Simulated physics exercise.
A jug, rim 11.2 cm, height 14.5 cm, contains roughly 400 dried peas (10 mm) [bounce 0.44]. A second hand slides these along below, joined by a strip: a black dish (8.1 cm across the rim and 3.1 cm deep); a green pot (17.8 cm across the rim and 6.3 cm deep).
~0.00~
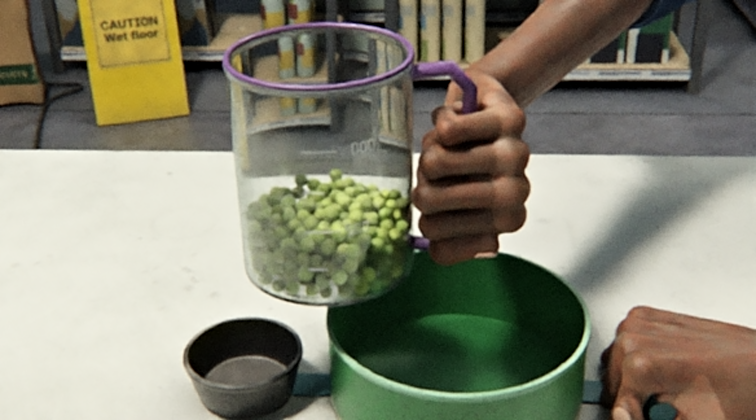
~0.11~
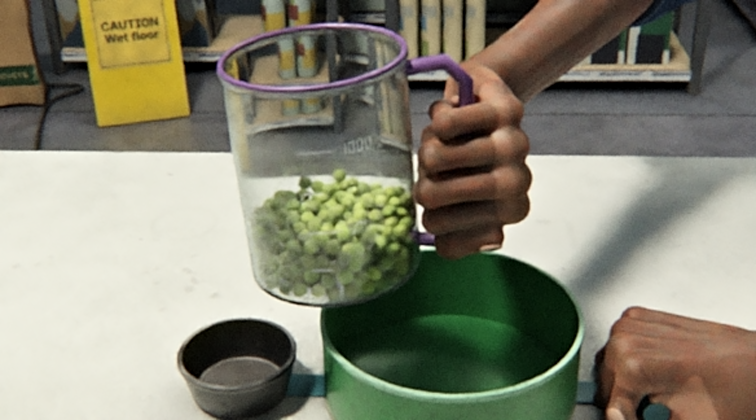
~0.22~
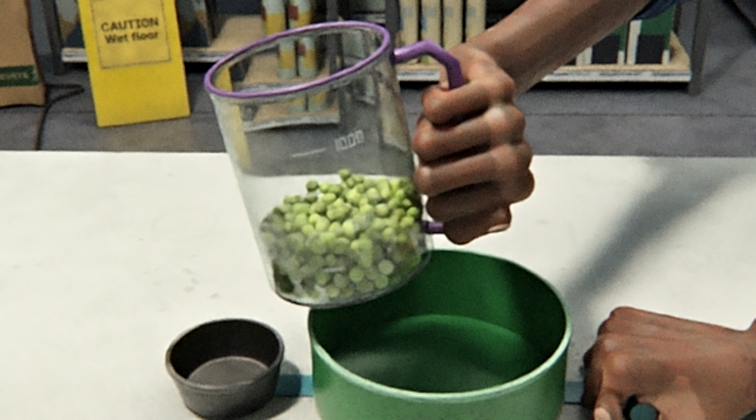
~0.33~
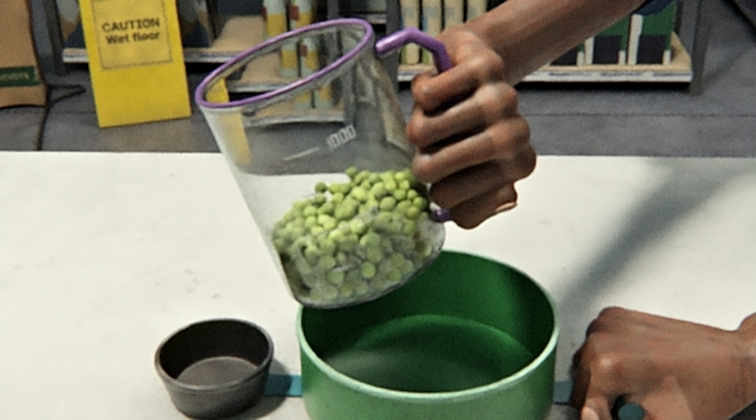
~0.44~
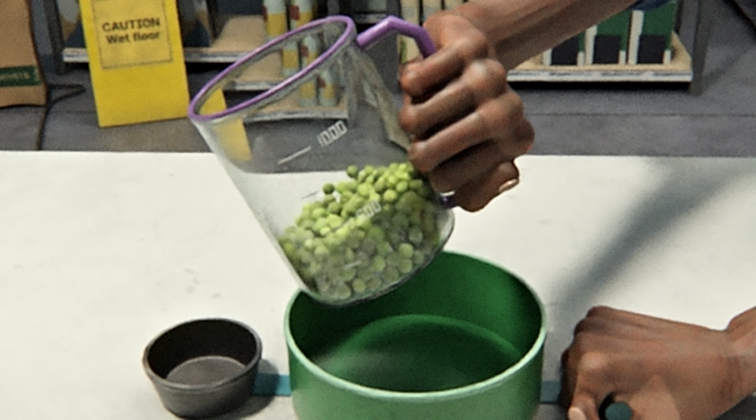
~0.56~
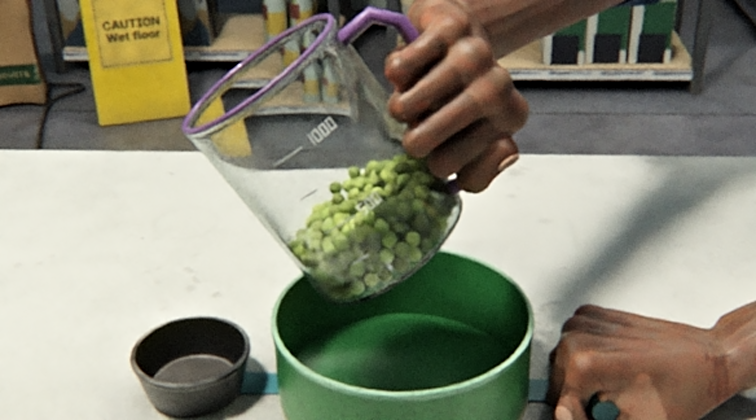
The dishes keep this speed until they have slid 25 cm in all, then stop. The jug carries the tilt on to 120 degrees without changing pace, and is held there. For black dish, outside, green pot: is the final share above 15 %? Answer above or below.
Black dish: Below, outside: Below, green pot: Above.
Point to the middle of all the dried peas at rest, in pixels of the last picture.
At about (86, 365).
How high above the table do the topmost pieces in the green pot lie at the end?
Some 3.5 cm.
Then, at 1.48 s, tilt 96 degrees; jug 100 %; middle of all pieces on or above the table near (390, 187).
After 2.26 s, tilt 120 degrees; green pot 100 %; middle of all pieces on or above the table near (191, 359).
After 2.97 s, tilt 120 degrees; green pot 100 %; middle of all pieces on or above the table near (119, 365).
After 3.65 s, tilt 120 degrees; green pot 100 %; middle of all pieces on or above the table near (89, 364).
By 3.8 s all is still; outside 0 %, jug 0 %, green pot 100 %, black dish 0 %.
